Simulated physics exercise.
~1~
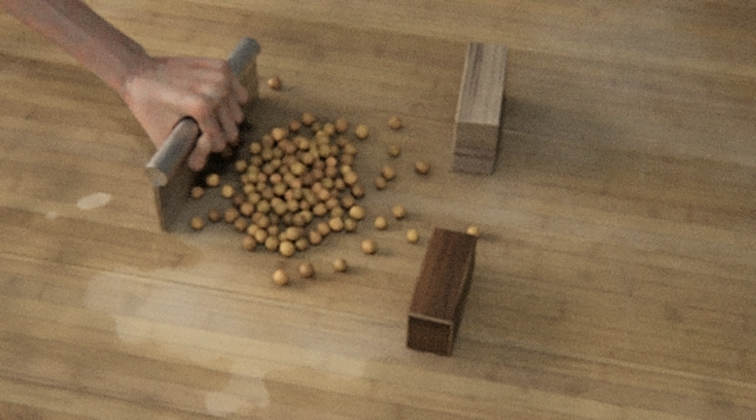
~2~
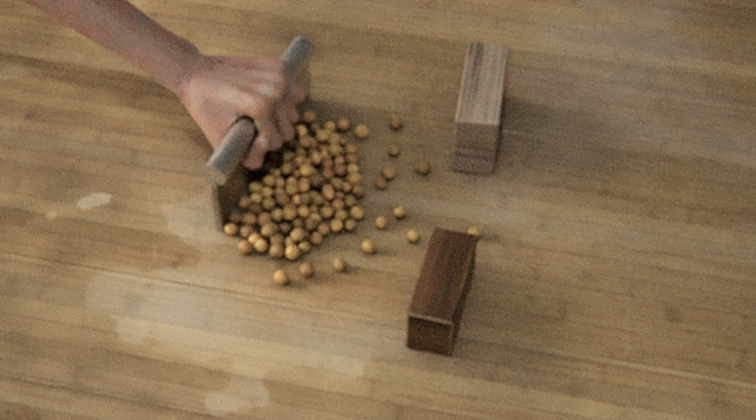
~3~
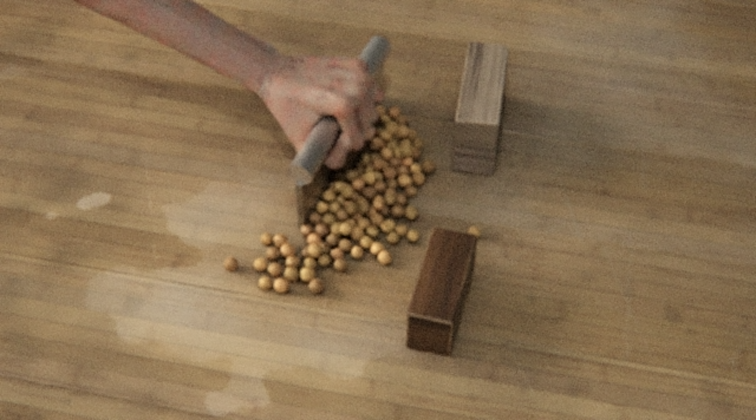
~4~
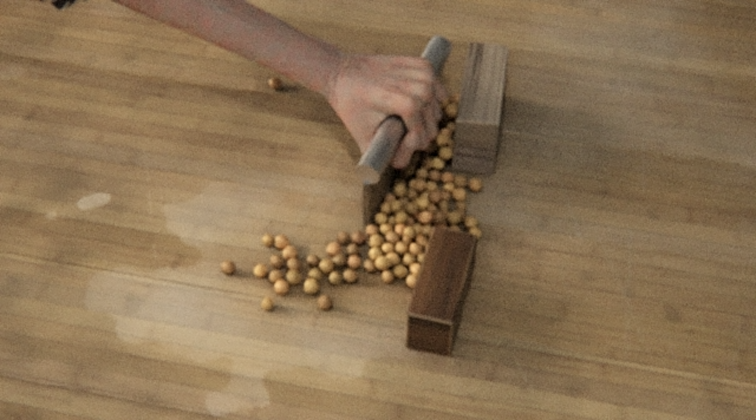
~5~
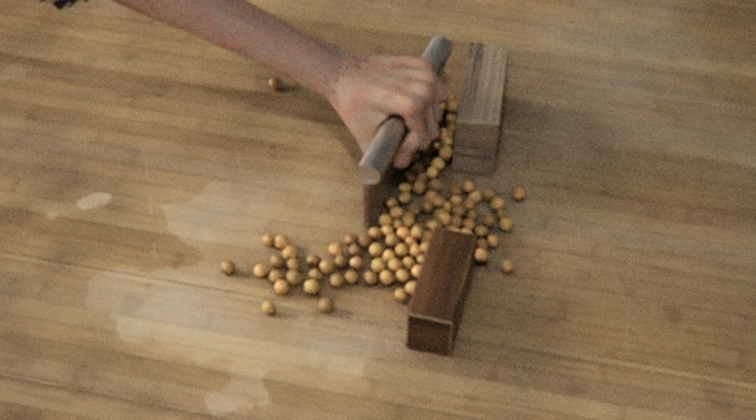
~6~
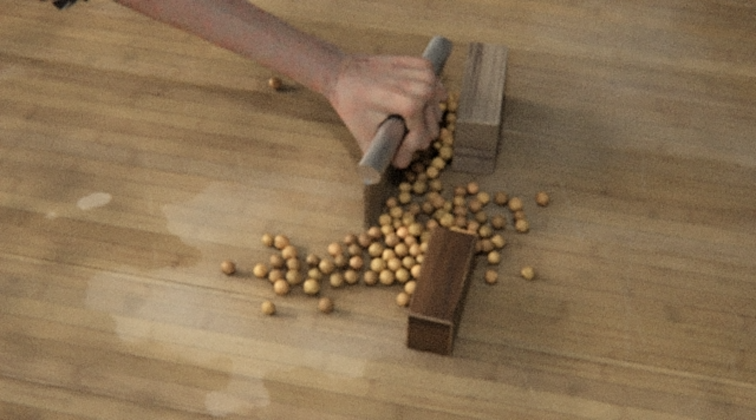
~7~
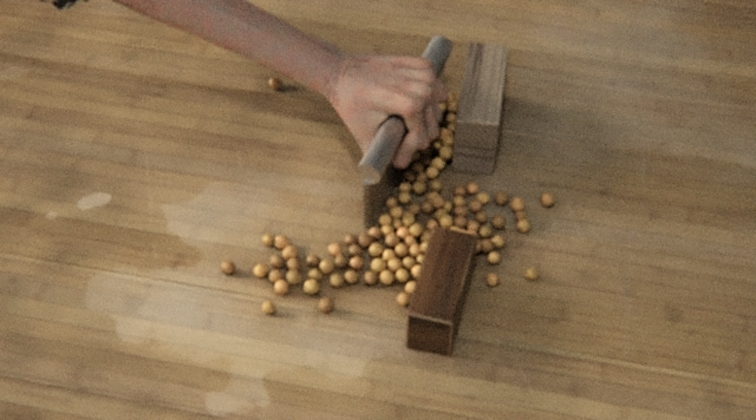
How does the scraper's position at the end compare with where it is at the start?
It starts at the left of the bead heap, well away from the blocks, and ends farther to the right, close beside the paler upper block.
